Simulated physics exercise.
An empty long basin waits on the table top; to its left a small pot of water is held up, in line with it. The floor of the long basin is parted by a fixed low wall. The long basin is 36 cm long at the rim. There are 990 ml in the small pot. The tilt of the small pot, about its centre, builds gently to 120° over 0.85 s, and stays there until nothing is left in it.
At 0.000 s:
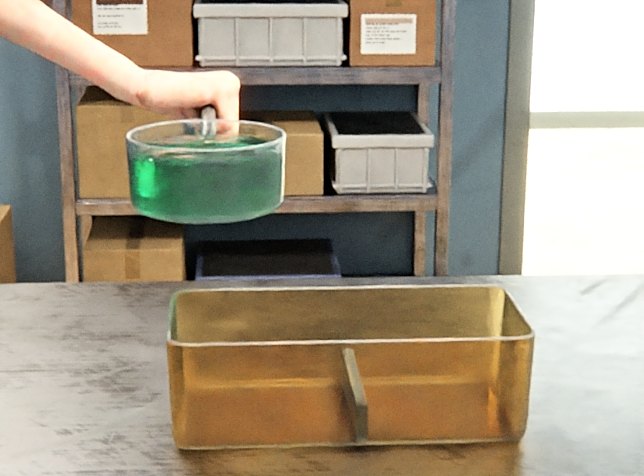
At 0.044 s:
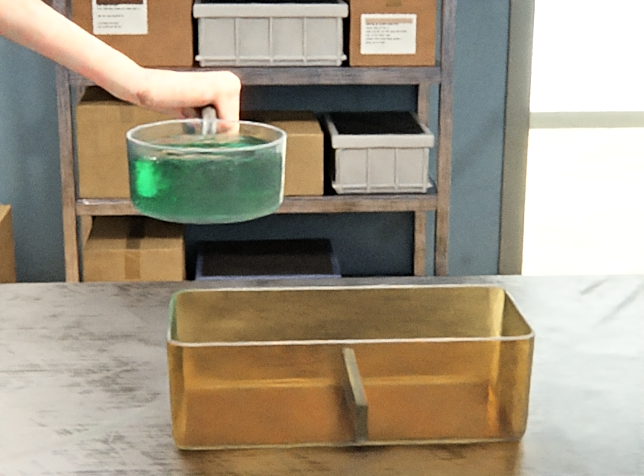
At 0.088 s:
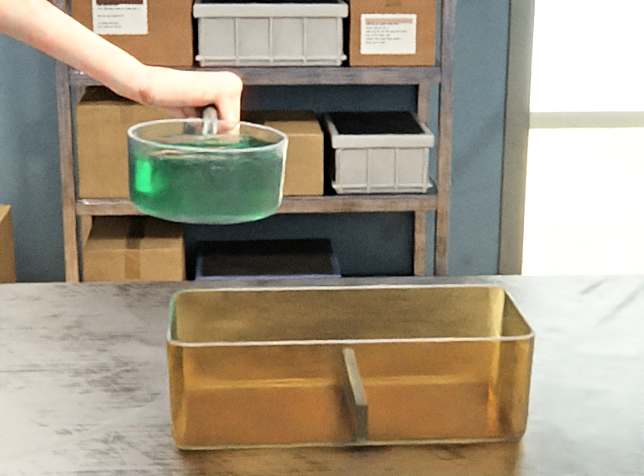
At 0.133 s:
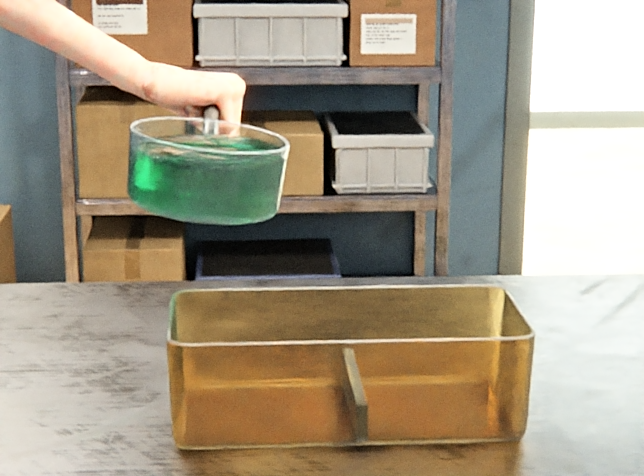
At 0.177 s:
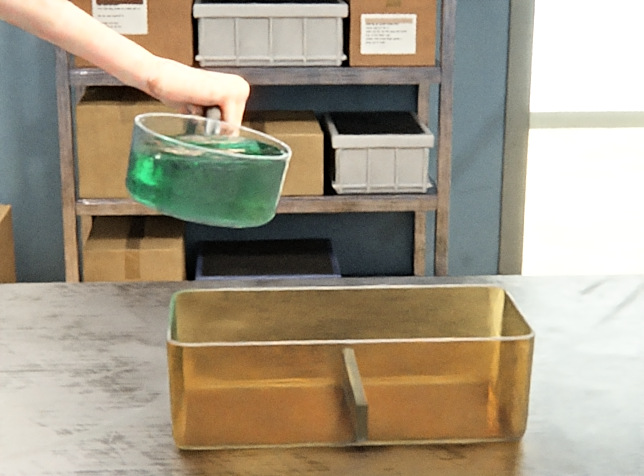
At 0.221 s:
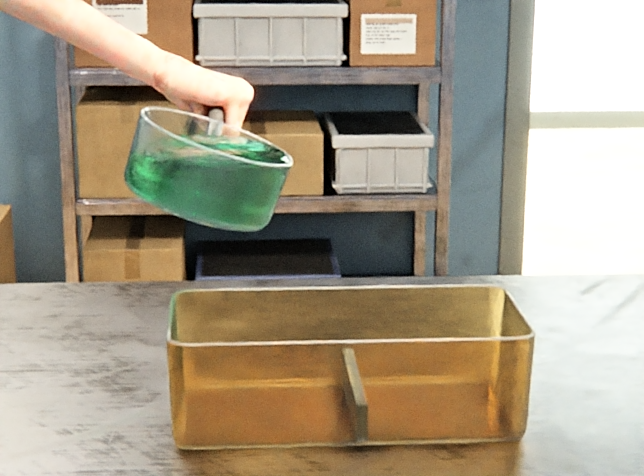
A small clear pot of green water, held by a hand reaching in from the left, hangs nearly level above a long amber basin with a low dividing wall. The hand then gradually tilts the pot, its right side dipping, while the water shifts inside and the basin stays still on the table.
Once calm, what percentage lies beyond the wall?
About 37 per cent.
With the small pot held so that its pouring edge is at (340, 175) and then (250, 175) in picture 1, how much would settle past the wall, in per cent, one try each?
In turn about 70 and 15 per cent.
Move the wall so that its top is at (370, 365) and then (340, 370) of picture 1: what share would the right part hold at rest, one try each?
In turn about 15 and 50 per cent.
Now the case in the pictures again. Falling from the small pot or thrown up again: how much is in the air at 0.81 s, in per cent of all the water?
Some 7 per cent.
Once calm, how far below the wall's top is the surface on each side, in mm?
Left about 20 mm, right about 26 mm.
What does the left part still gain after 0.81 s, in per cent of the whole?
About 5 per cent.
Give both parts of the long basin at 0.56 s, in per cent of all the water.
Left about 10, right about 16.
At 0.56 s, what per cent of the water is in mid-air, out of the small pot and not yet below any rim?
About 46 per cent.
After 0.56 s the tilt is 89° and 30 per cent is still to pour, 9 is left of the wall and 16 right of it.
After 0.81 s the tilt is 119° and 2 per cent is still to pour, 55 is left of the wall and 36 right of it.
After 1.07 s the tilt is 120° and 0 per cent is still to pour, 60 is left of the wall and 37 right of it.
After 1.35 s the tilt is 120° and 0 per cent is still to pour, 60 is left of the wall and 37 right of it.
In the end 60 per cent lies left of the wall, 37 right of it and 3 outside.
